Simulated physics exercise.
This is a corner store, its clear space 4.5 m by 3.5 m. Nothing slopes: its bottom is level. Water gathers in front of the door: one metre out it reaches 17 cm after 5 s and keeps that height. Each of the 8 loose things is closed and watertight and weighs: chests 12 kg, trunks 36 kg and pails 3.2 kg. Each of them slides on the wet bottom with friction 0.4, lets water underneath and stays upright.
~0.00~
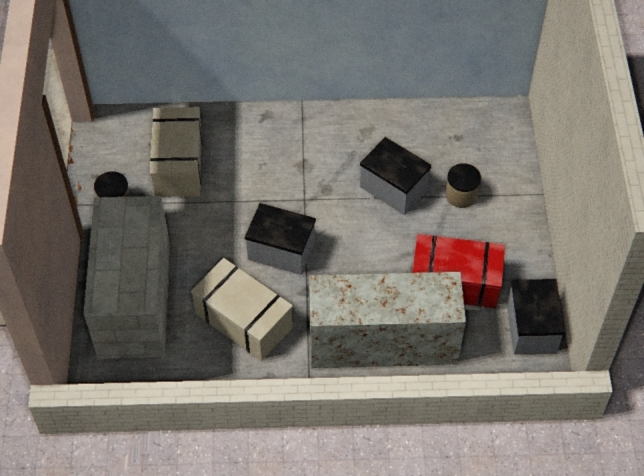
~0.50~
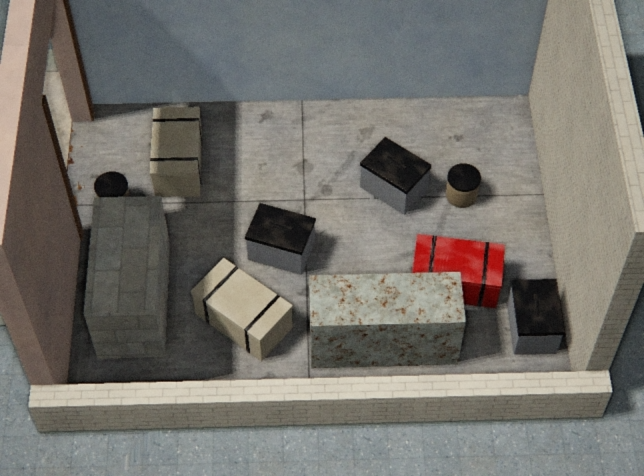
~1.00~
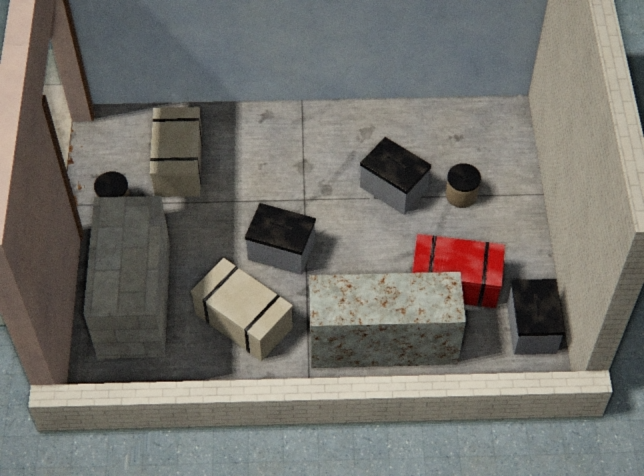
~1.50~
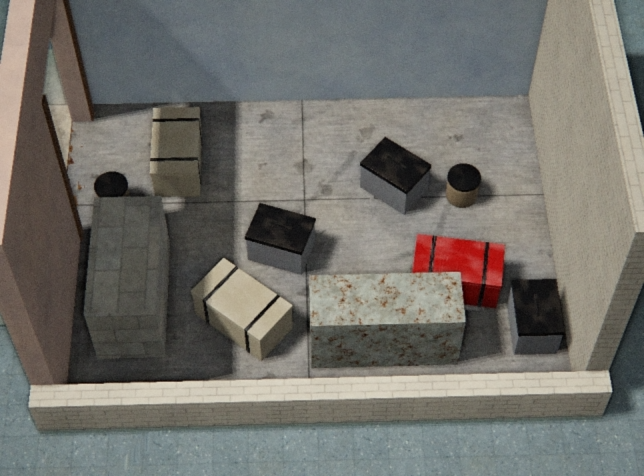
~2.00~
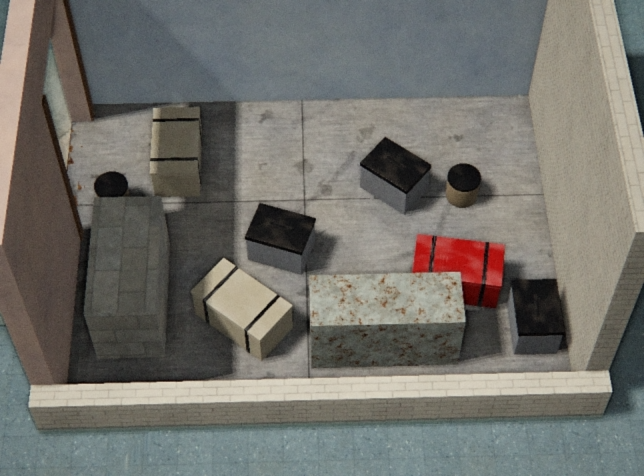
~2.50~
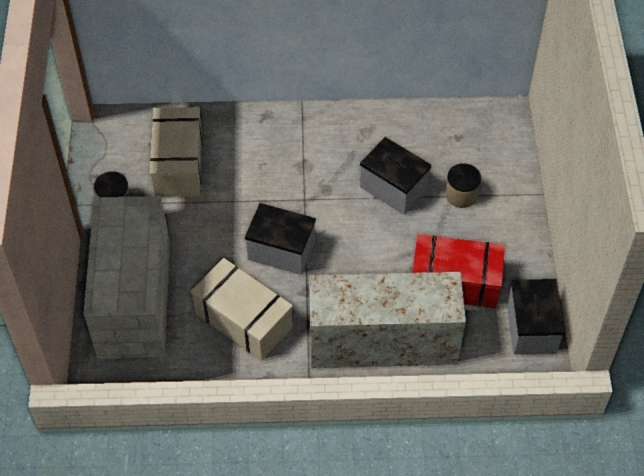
In a walled corner store seen from above, a red trunk, pale strapped trunks, dark-topped boxes and a speckled block sit on a grey floor. Outside, the pinkish ground turns blue-grey as water covers it, and lastly a thin patch spreads inside through the left doorway, while nothing indoors shifts.
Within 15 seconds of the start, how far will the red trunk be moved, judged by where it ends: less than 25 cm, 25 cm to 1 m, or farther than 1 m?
It will be moved 25 cm to 1 m.
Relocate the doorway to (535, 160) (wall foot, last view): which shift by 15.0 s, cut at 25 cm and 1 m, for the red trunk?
Red trunk: Remains in position.
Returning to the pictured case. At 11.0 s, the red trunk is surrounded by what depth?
10 cm or so.
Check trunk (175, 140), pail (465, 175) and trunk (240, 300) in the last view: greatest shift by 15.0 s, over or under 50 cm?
Order as asked: Beyond, beyond, below.
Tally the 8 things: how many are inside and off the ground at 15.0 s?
The count is 7.
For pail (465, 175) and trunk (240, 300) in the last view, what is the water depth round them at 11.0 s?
I'd estimate 8 cm for the first and 6 cm for the second.
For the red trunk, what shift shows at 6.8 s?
I'd guess some 0 cm by then.
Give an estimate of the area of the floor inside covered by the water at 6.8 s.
About 7.5 m2 is covered.
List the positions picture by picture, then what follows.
The first picture shows the red trunk at (459, 260) rests on the ground; 0.0 m2 under water; 0 of 8 have shifted.
The second picture shows the red trunk at (459, 260), on the bottom; water covers 0.0 m2; 0 of 8 have shifted.
The third picture shows the red trunk at (459, 260), on the bottom; water covers 0.0 m2; 0 of 8 have shifted.
The fourth picture shows the red trunk at (459, 260), on the bottom; water covers 0.0 m2; 0 of 8 have shifted.
The fifth picture shows the red trunk at (459, 260), on the bottom; water covers 0.0 m2; 0 of 8 have shifted.
The sixth picture shows the red trunk at (459, 260) rests on the ground; 0.1 m2 under water; 0 of 8 have shifted.
After 3.5 s the red trunk is near (459, 260), 0.0 m from its start, aground; 0 afloat.
After 6.8 s the red trunk is near (459, 260), 0.0 m from its start, aground; 0 afloat.
After 11.0 s the red trunk is near (483, 241), 0.3 m from its start, aground; 5 afloat.
After 15.0 s the red trunk is near (527, 262), 0.6 m from its start, afloat; 7 afloat.
